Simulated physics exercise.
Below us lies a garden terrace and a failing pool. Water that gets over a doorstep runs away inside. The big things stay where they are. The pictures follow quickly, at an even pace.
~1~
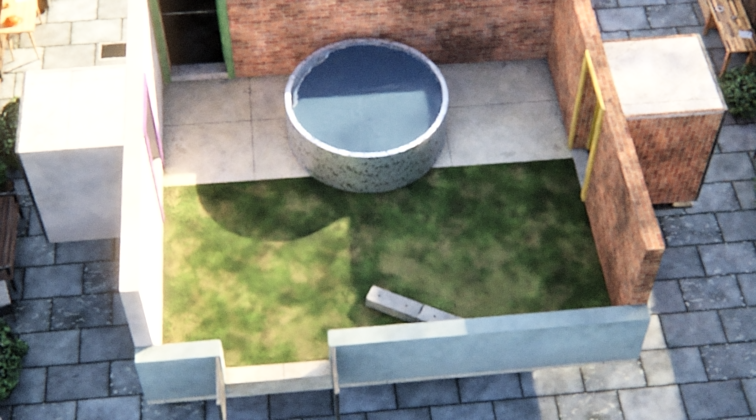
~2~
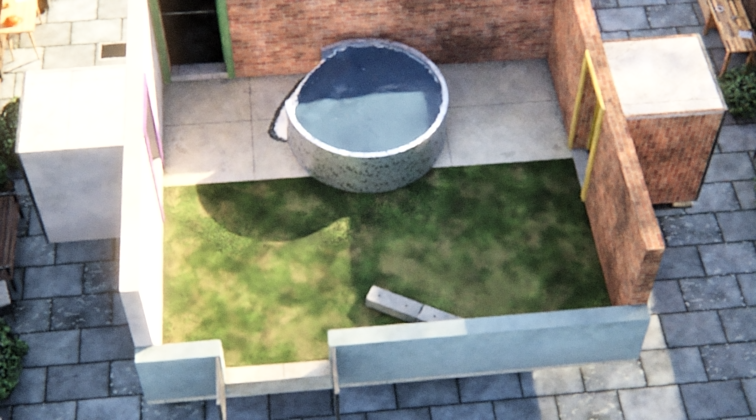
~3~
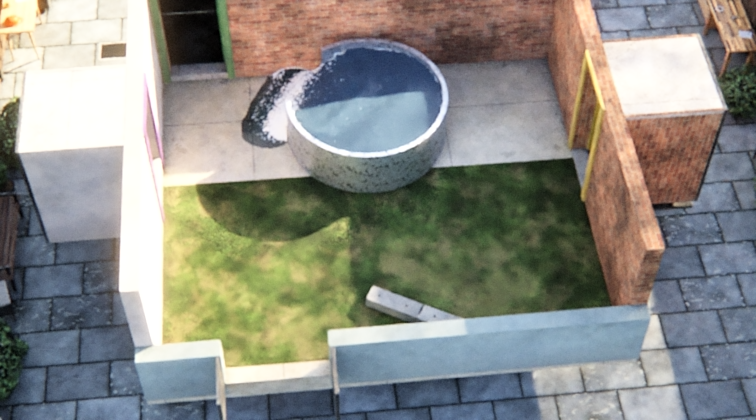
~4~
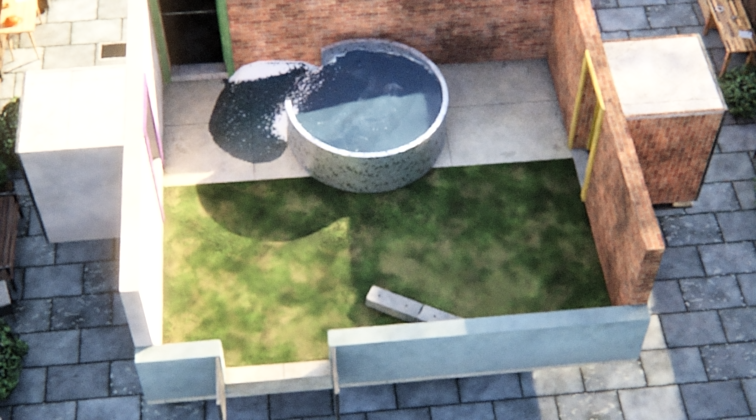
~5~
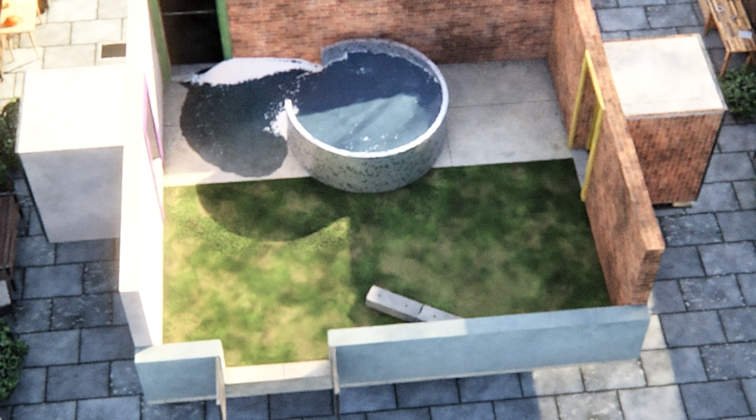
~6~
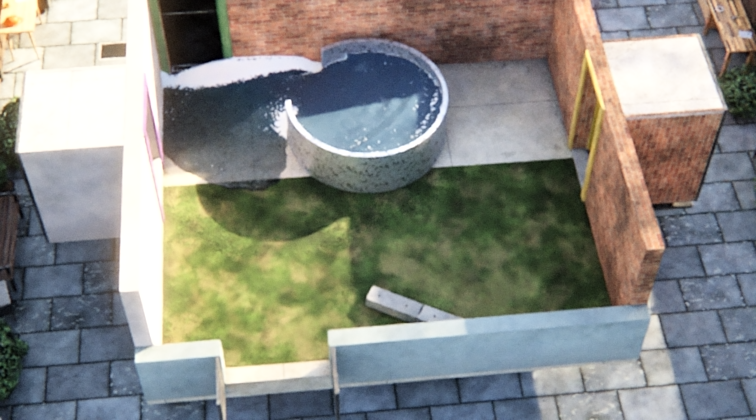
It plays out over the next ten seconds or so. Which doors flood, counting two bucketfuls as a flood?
One by one: The green door floods; the purple door holds within the limit; the yellow door holds within the limit.
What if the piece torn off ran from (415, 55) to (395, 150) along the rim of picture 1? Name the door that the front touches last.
I say the purple-painted one.
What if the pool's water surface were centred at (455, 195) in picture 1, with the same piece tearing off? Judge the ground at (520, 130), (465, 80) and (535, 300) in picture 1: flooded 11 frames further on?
One after the other: No water, dry, free of water.
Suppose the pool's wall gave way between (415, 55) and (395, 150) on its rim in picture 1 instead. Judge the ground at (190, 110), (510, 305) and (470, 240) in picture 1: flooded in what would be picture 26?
One after the other: Clear, awash, awash.
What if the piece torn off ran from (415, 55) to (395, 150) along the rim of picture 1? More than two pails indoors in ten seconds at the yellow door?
The yellow door takes more.
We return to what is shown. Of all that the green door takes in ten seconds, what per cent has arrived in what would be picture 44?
Some 95 per cent.
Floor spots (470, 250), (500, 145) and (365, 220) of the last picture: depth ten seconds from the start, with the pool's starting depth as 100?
Roughly 6, 6 and 10 per cent, in turn.
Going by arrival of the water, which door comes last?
I say the yellow-painted one.
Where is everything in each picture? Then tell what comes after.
The round pool at (367, 99) is whole and still, in the first picture.
Water pours out at (300, 97) and has run to (281, 138), in the second picture.
Water pours out at (300, 100) and has run to (250, 137), in the third picture.
The front is at (214, 128), out from the gap at (300, 101), in the fourth picture.
Water pours out at (300, 100) and has run to (187, 83), in the fifth picture.
The front is at (164, 84), out from the gap at (300, 100), in the sixth picture.
A moment on, water covers 15 % of the floor; the green door over two buckets in, the purple door wet at the sill, nothing in, the yellow door not reached.
Next, water covers 30 % of the floor; the green door far over two buckets in, the purple door wet at the sill, nothing in, the yellow door not reached.
Then, water covers 55 % of the floor; the green door far over two buckets in, the purple door wet at the sill, nothing in, the yellow door not reached.
Later, water covers 75 % of the floor; the green door far over two buckets in, the purple door wet at the sill, nothing in, the yellow door wet at the sill, nothing in.
In the end, water covers 95 % of the floor; the green door far over two buckets in, the purple door wet at the sill, nothing in, the yellow door under two buckets in.
